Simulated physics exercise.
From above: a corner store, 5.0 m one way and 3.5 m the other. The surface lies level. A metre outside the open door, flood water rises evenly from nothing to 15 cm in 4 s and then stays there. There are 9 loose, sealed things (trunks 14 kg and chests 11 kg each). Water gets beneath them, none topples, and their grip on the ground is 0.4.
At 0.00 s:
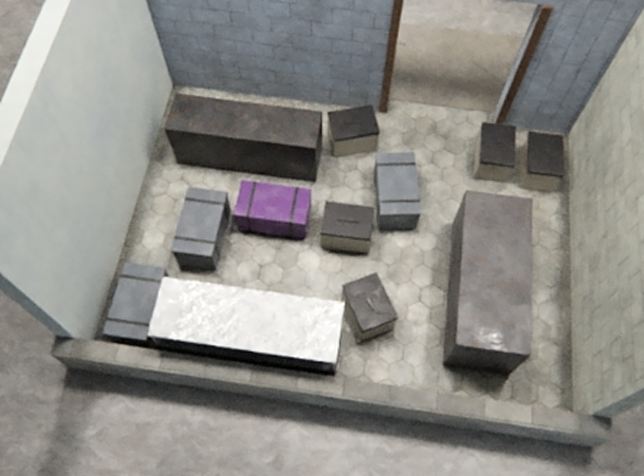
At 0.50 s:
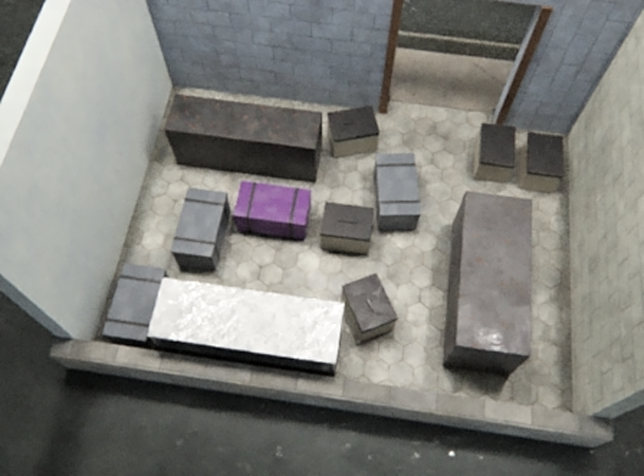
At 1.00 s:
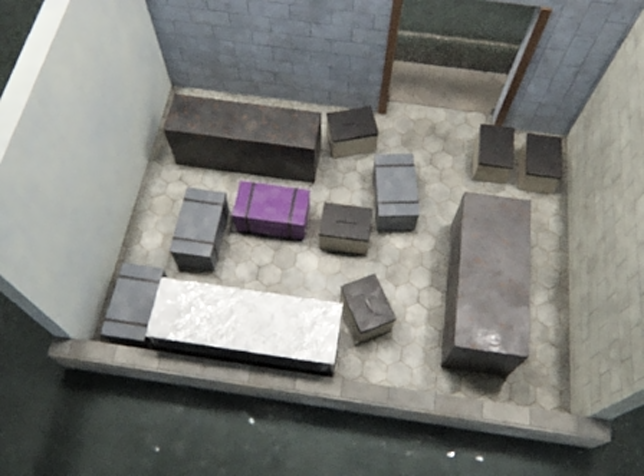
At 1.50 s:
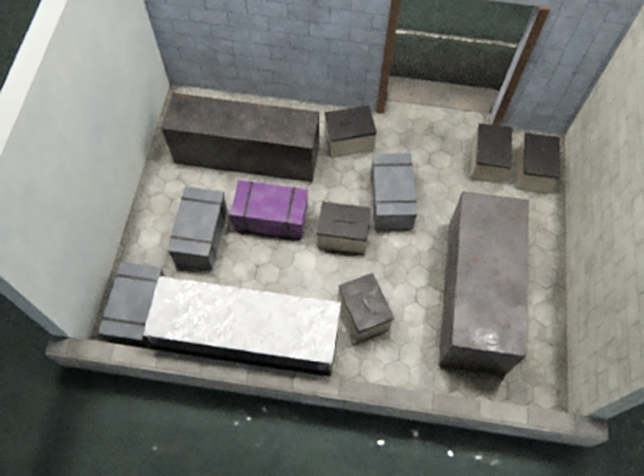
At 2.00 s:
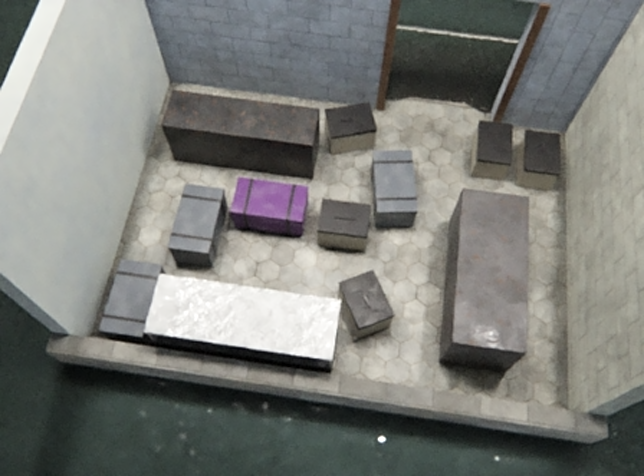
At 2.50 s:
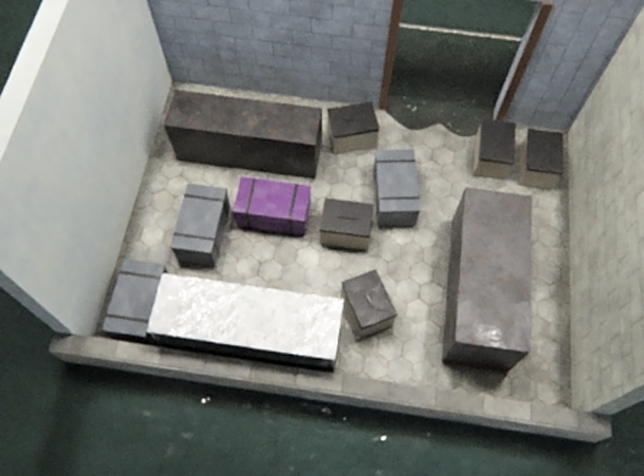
Dark water spreads over the pale ground outside the room, first along the front and then beyond the open doorway. It then reaches the doorway and creeps just past the threshold in a wavy edge, while the purple trunk and the grey and dark boxes around it stay in place.
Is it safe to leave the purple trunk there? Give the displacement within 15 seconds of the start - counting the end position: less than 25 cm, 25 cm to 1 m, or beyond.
The purple trunk slides a little.
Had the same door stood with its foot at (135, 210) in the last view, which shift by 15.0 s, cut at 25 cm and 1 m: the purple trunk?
In that case the purple trunk gets carried off.
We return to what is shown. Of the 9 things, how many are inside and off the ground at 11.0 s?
At that moment 7.
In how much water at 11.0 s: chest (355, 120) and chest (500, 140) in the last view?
About 3 and 11 cm.
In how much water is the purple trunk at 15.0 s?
About 7 cm.
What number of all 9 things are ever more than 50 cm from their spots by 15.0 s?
7 of them.
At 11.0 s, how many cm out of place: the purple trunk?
Roughly 30 cm by then.
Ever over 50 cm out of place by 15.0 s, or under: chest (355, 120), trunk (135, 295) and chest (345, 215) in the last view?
In turn: Under, under, past it.
After 3.5 s the purple trunk is near (272, 198), 0.0 m from its start, aground; 0 afloat.
After 6.8 s the purple trunk is near (272, 198), 0.0 m from its start, aground; 2 afloat.
After 11.0 s the purple trunk is near (259, 177), 0.3 m from its start, afloat; 7 afloat.
After 15.0 s the purple trunk is near (320, 186), 0.5 m from its start, afloat; 8 afloat.
